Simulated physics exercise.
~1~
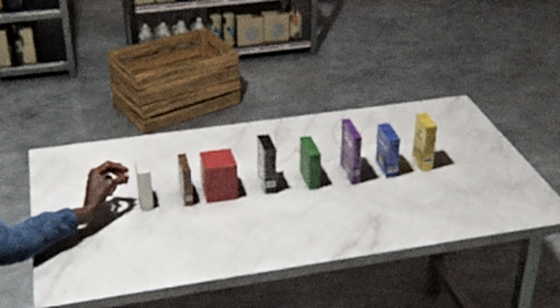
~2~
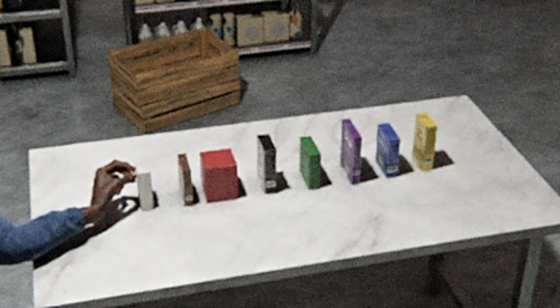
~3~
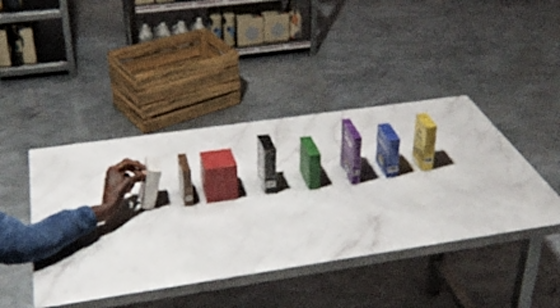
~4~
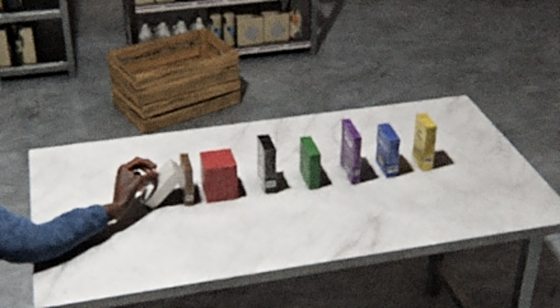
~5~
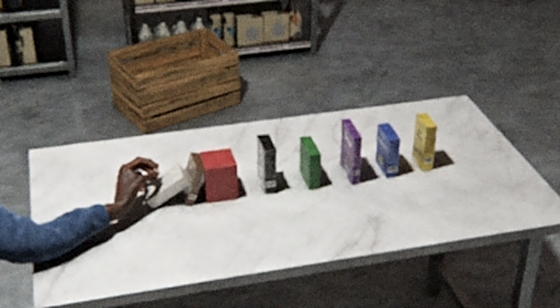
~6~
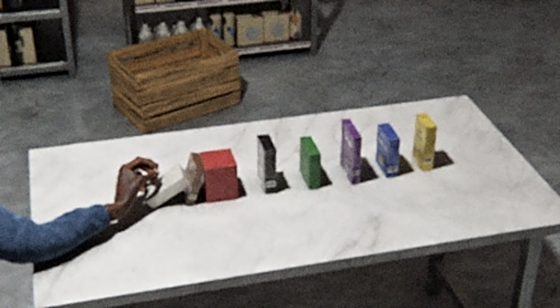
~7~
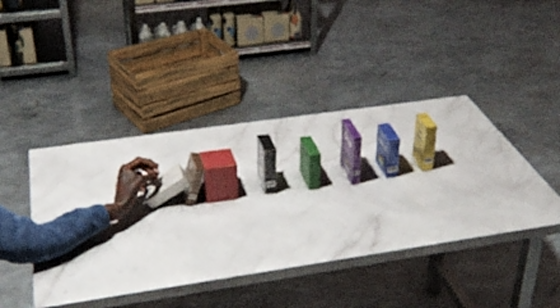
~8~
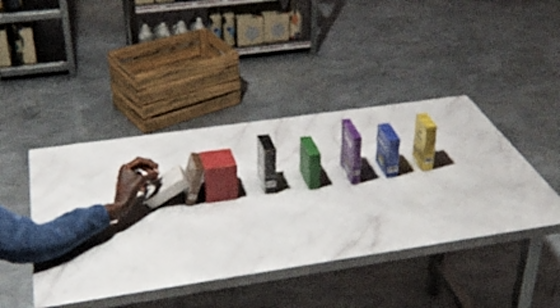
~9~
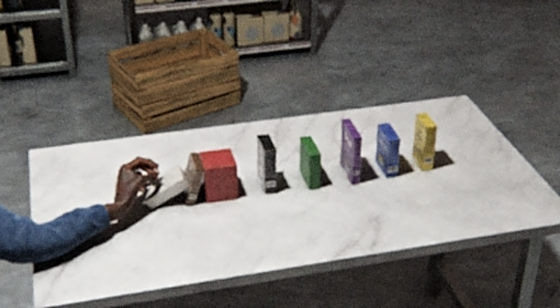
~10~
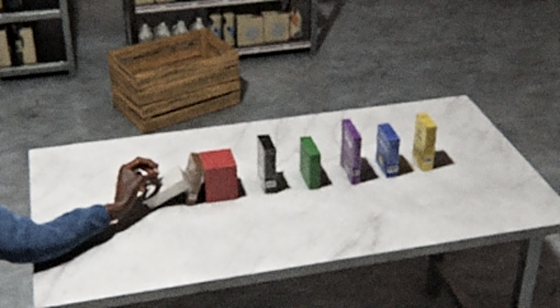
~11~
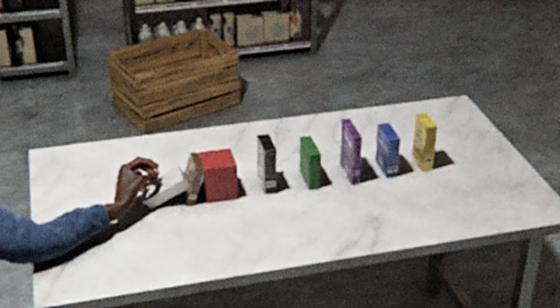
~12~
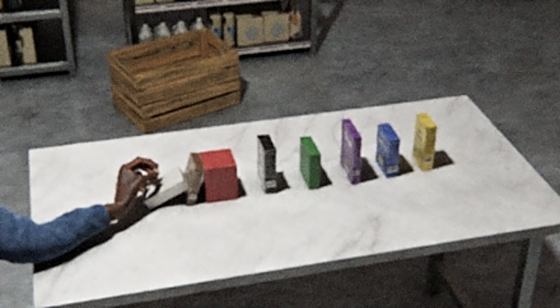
On a white marble table, a hand tips a white block into a brown packet, which leans against a red block that stays standing.
